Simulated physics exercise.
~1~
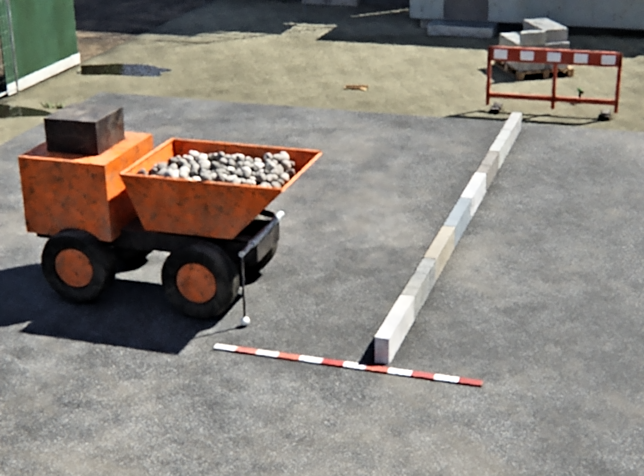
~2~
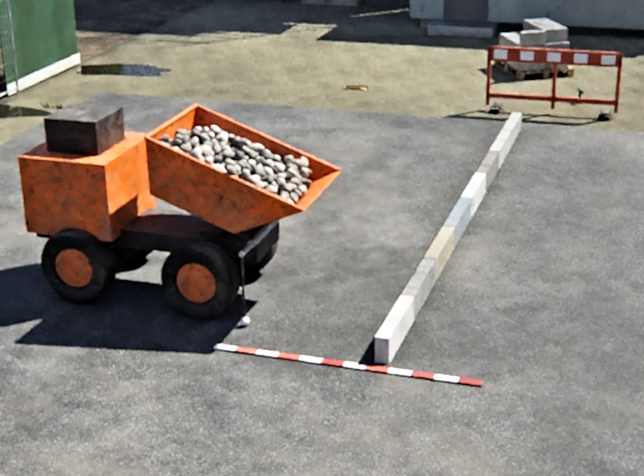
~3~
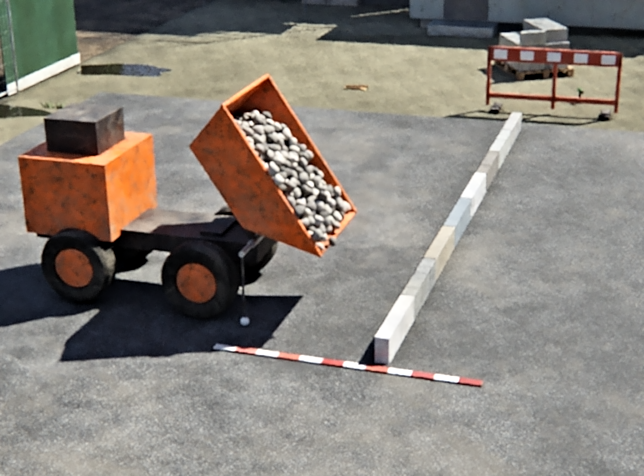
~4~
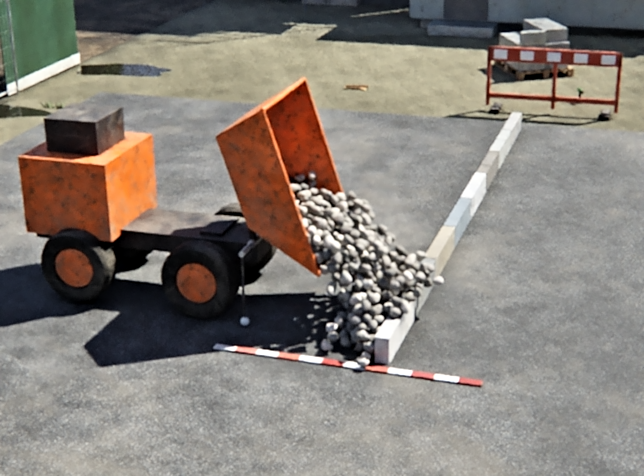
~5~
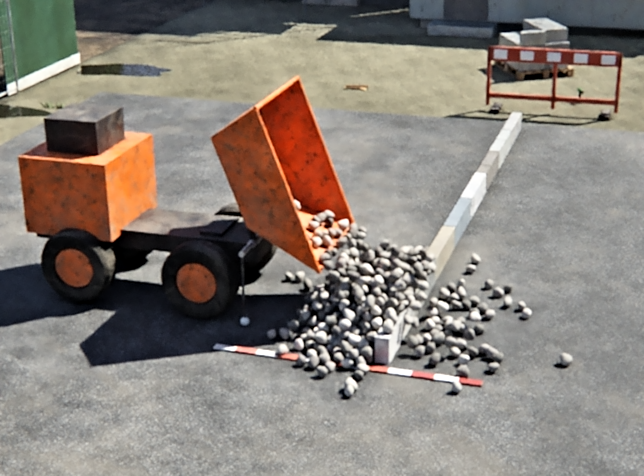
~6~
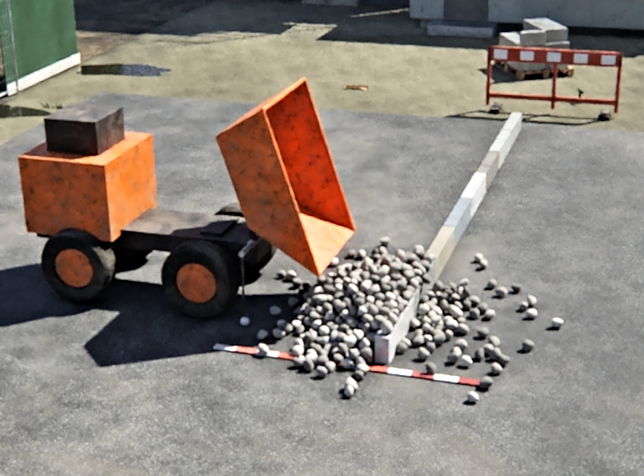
An orange dumper loaded with grey stones tipped its skip steeply to the right, and the stones poured out against a low kerb, with some spilling over. The raised skip rocked slightly and ended empty above the heap.
